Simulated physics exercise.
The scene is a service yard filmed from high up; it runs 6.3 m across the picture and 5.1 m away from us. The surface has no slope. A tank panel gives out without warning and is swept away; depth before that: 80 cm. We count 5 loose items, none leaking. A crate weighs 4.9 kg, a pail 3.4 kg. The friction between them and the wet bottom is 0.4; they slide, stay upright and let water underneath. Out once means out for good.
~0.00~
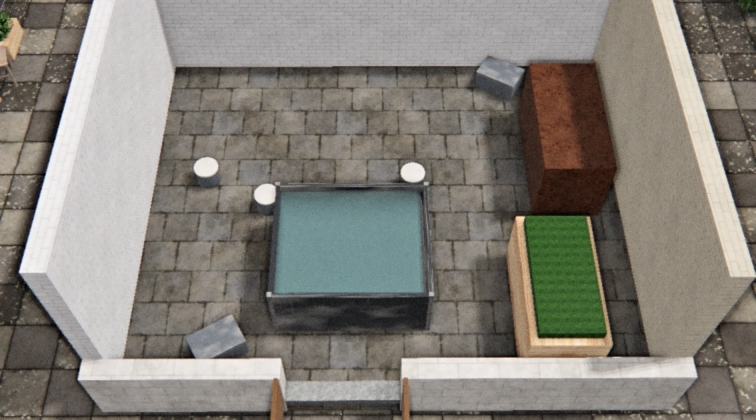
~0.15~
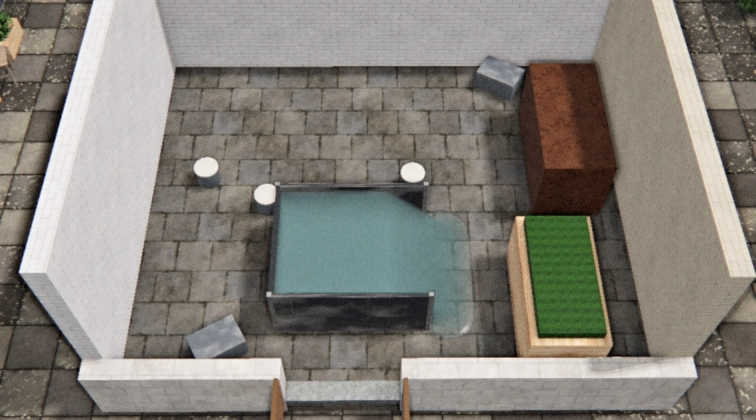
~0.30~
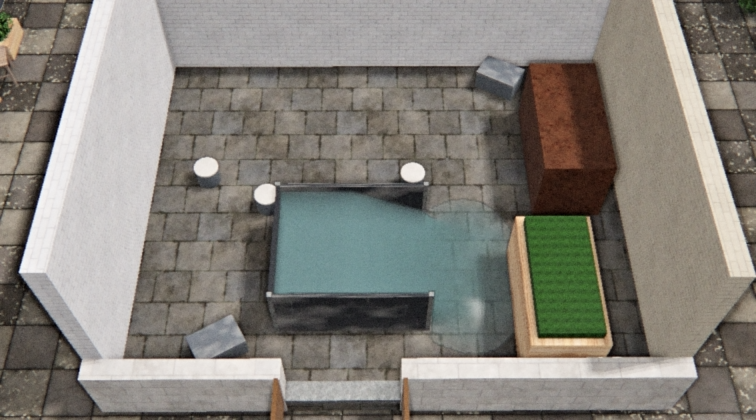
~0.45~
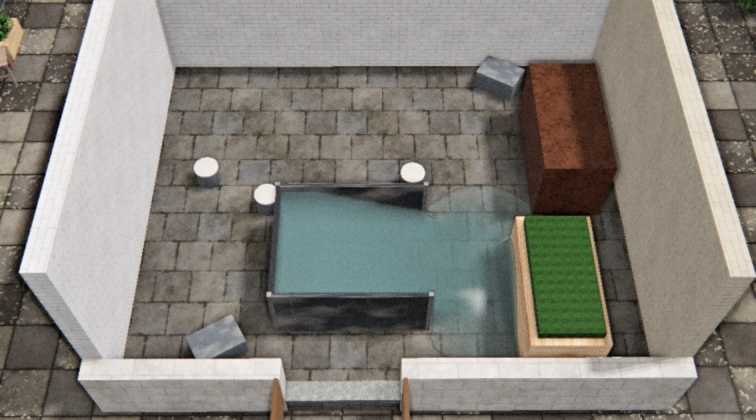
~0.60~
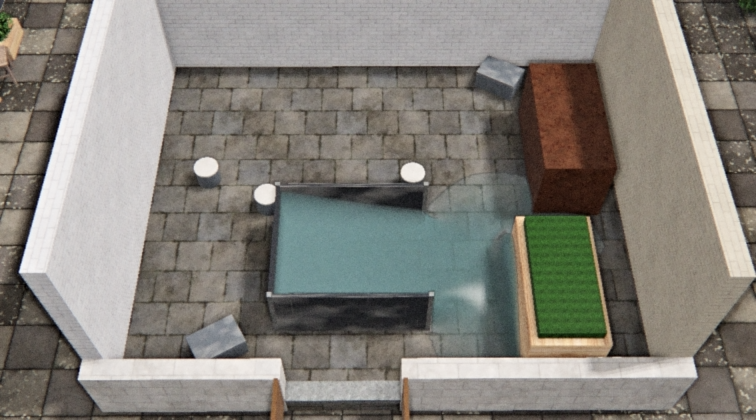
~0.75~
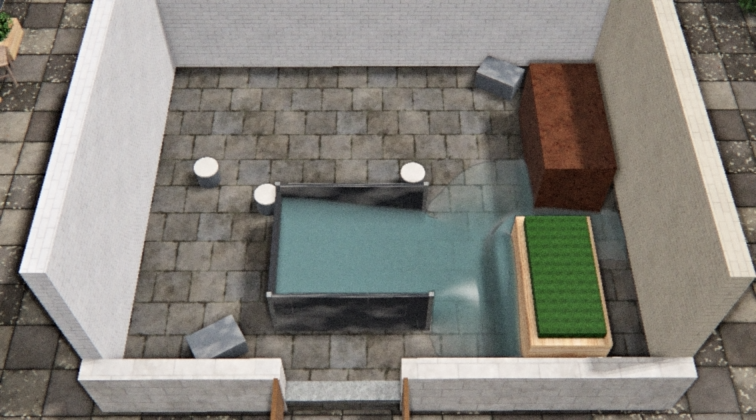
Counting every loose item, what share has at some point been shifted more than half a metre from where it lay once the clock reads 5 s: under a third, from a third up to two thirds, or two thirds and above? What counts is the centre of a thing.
From a third up to two thirds.
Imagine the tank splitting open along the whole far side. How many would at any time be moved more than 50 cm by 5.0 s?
That gives 5 of them.
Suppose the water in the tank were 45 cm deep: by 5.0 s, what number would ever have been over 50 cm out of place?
The count would be 2.
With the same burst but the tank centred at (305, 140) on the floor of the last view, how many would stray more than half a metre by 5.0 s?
Then the count would be 3.
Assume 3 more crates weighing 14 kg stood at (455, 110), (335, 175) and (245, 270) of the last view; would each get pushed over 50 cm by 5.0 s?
In order: Beyond it, within it, within it.
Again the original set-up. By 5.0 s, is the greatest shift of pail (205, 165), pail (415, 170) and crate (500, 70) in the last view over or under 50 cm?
Well, in turn that's topping it, not reaching it, topping it.
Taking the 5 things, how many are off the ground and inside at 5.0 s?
I get 3.
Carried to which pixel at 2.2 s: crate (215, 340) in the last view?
Near (158, 342).
After 1.1 s 0 of 5 are over 50 cm from their spots; 0 afloat.
After 2.2 s 1 of 5 are over 50 cm from their spots; 1 afloat.
After 3.5 s 2 of 5 are over 50 cm from their spots; 2 afloat.
After 5.0 s 3 of 5 are over 50 cm from their spots, and 3 have been at some point; 3 afloat.
